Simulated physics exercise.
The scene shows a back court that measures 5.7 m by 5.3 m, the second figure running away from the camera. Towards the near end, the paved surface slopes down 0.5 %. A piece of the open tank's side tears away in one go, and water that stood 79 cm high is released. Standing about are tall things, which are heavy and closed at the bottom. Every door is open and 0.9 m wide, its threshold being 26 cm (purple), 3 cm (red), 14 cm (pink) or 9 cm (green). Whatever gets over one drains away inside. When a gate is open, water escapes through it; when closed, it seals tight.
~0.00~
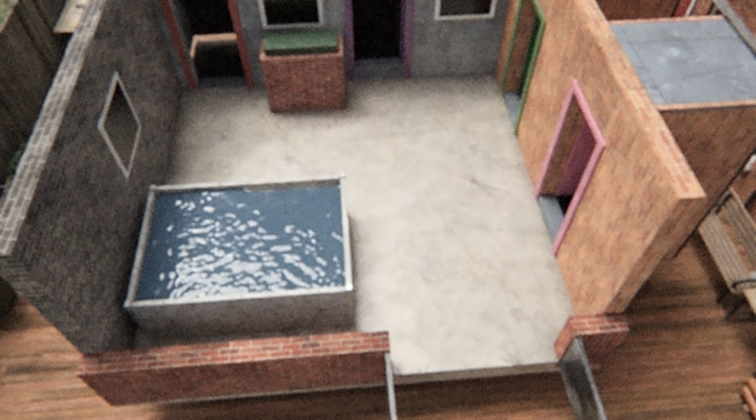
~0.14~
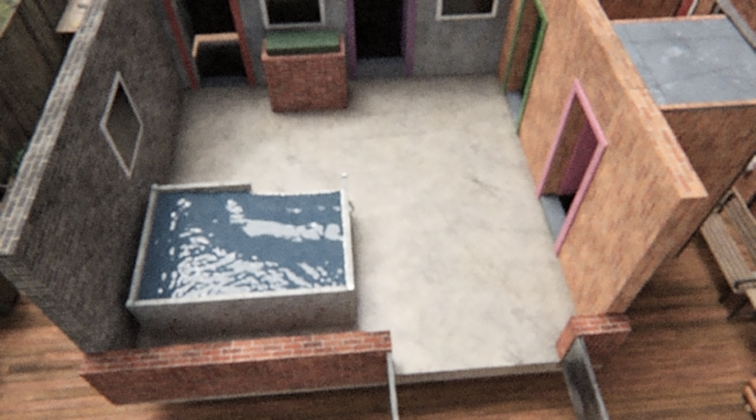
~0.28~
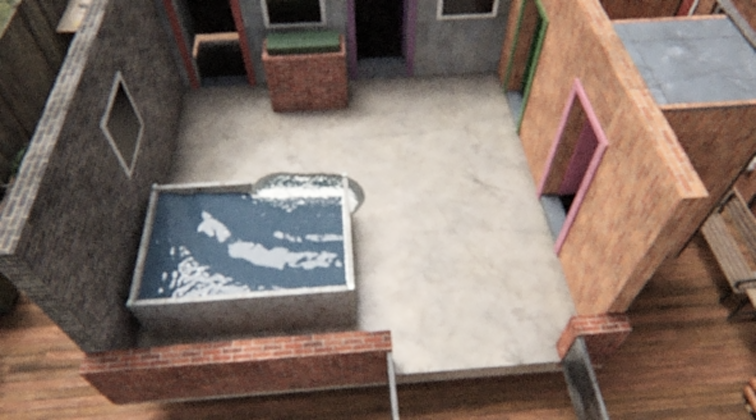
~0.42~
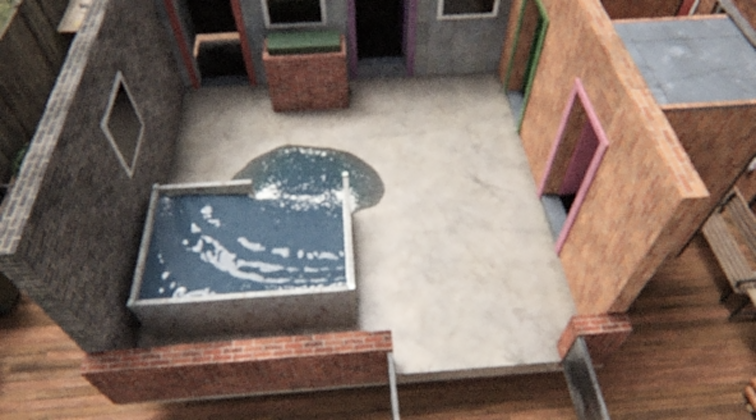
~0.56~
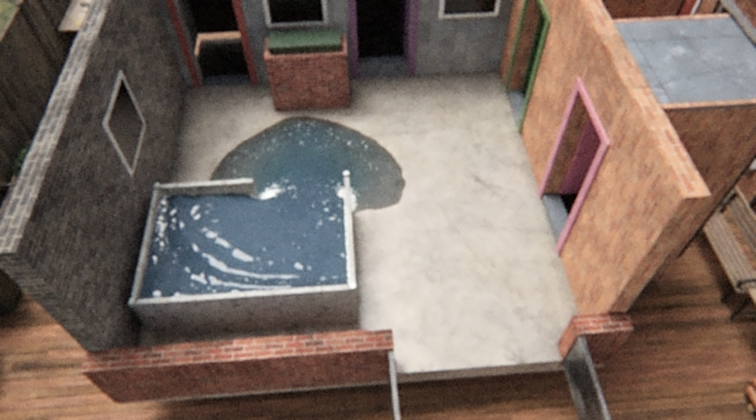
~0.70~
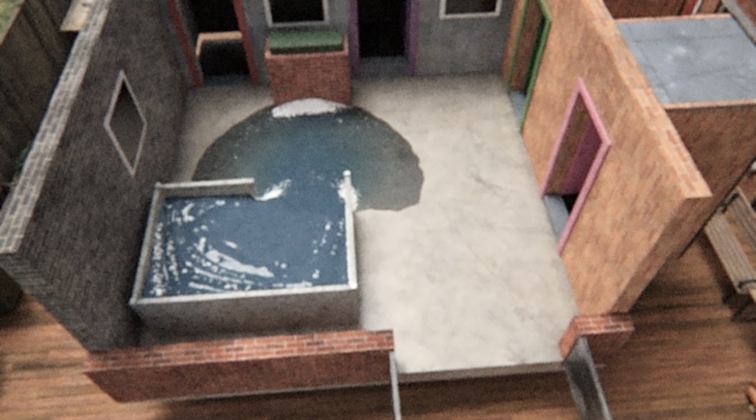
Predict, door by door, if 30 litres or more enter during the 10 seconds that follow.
Purple door: The total remains smaller than the cap, red door: The total grows larger than the cap, pink door: The total remains smaller than the cap, green door: The total grows larger than the cap.
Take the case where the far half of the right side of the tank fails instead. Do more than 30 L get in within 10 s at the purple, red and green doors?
Then it goes purple fine, red fine, green too high.
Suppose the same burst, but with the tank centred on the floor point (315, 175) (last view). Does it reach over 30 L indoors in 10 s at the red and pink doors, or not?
Red gets more than that, pink gets no more than that.
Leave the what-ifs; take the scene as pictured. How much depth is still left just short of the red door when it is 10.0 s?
The depth there is near 8.0 cm.
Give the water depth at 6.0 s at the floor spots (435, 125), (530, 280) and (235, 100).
Taking the spots in order: 12 cm, 4 cm, 9 cm.
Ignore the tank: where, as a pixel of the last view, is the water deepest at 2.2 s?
At about (498, 81).
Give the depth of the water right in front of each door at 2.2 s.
Depths: Purple door 23 cm, red door 15 cm, pink door 0 cm, green door 19 cm.
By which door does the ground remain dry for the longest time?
The pink door is last.
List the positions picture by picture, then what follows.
Still water, 79 cm deep, in the open tank at (246, 239), in the first frame.
The front is at a hidden place, 0.7 m from the gap on the open tank's far side; 0.3 m2 of floor is under water; 79 cm left at the back of the open tank, in the second frame.
Water pours out on the open tank's far side and has run 1.0 m, to (269, 179); typically 13 cm deep outside, 79 cm at the open tank's back, in the third frame.
The front is at (282, 150), 1.5 m from the gap on the open tank's far side; 2.5 m2 of floor is under water; 77 cm left at the back of the open tank, in the fourth frame.
Water pours out on the open tank's far side and has run 2.1 m, to (298, 120); typically 7 cm deep outside, 69 cm at the open tank's back, in the fifth frame.
The front is at (271, 110), 2.5 m from the gap on the open tank's far side; 6.1 m2 of floor is under water; 67 cm left at the back of the open tank, in the sixth frame.
After 1.4 s water covers 45 % of the floor and is deepest (46 cm) near (320, 112); purple door 14 cm at the sill, 0 L in, red door 9 cm at the sill, 17 L in, pink door not reached, green door not reached.
After 2.2 s water covers 50 % of the floor and is deepest (60 cm) near (498, 81); purple door 23 cm at the sill, 0 L in, red door 15 cm at the sill, 95 L in, pink door not reached, green door 19 cm at the sill, 0 L in.
After 3.5 s water covers 65 % of the floor and is deepest (27 cm) near (439, 84); purple door 15 cm at the sill, 1 L in, red door 20 cm at the sill, 242 L in, pink door 5 cm at the sill, 0 L in, green door 26 cm at the sill, 111 L in.
After 6.0 s water covers 95 % of the floor and is deepest (17 cm) near (299, 120); purple door 11 cm at the sill, 1 L in, red door 12 cm at the sill, 444 L in, pink door 7 cm at the sill, 0 L in, green door 17 cm at the sill, 255 L in.
After 10.0 s water covers 95 % of the floor and is deepest (11 cm) near (576, 327); purple door 9 cm at the sill, 1 L in, red door 8 cm at the sill, 550 L in, pink door 6 cm at the sill, 0 L in, green door 10 cm at the sill, 312 L in.
